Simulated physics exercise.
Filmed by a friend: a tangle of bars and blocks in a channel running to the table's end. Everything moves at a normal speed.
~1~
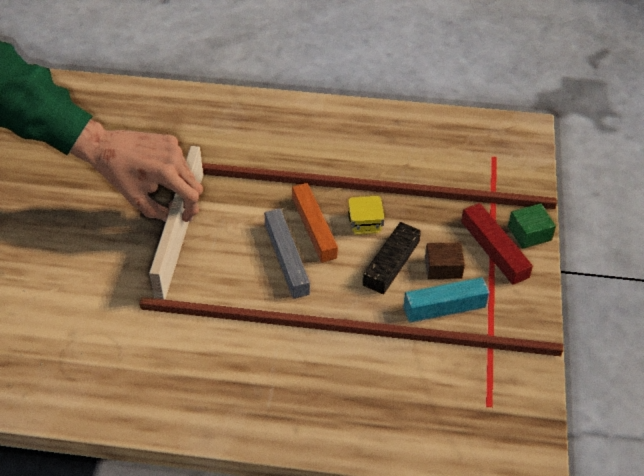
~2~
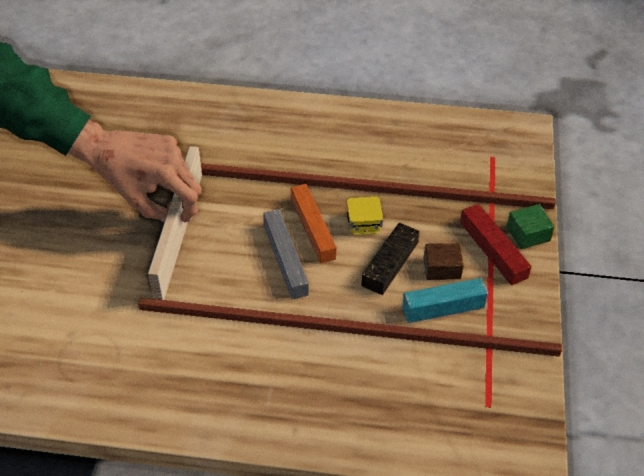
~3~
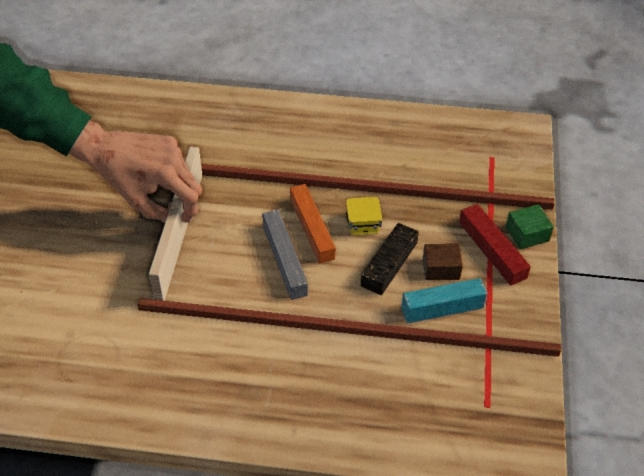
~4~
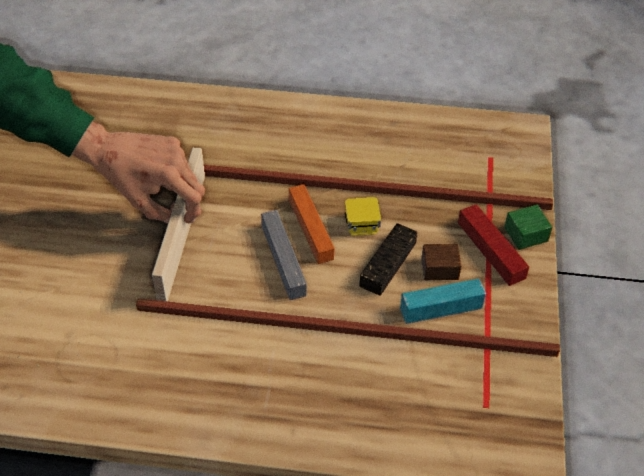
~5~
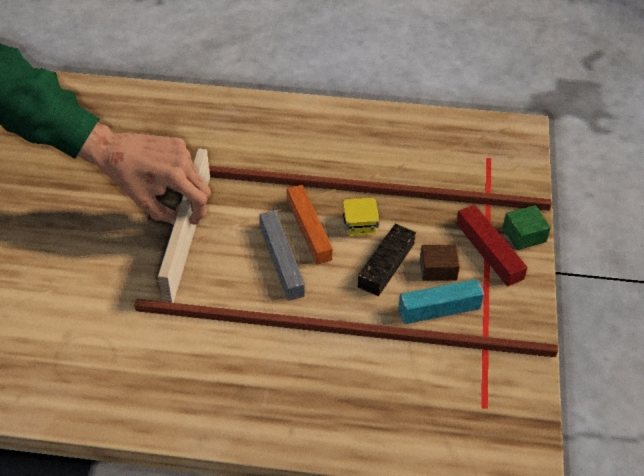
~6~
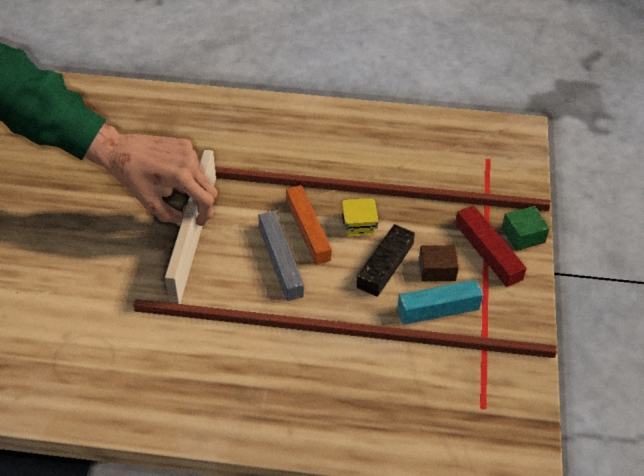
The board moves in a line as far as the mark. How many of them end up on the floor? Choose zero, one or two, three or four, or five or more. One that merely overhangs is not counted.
Three or four.
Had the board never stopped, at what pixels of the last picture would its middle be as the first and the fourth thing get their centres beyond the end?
Roughly (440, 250) for the earlier crossing, roughly (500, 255) for the later one.
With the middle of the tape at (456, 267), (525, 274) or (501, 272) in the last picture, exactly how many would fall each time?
In order: 1, 6 and 3.
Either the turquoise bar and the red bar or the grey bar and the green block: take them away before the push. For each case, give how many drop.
Result: 2, then 0.
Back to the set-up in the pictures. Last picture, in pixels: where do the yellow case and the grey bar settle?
The yellow case stops around (538, 230); the grey bar around (495, 277).
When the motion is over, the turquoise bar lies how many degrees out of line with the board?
About 80° out of line.
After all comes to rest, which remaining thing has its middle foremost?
It would be the yellow case.
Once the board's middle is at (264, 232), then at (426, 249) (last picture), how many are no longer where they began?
So 1, and at the other place 8.
Soon after, none off yet; green block at rest near (525, 228); red bar at rest near (490, 245); turquoise bar at rest near (440, 302).
Then, none off yet; green block at rest near (525, 228); red bar moving near (496, 245); turquoise bar moved a little near (452, 306).
At rest, the number that fall off is three or four; fallen, brown block, red bar and green block.
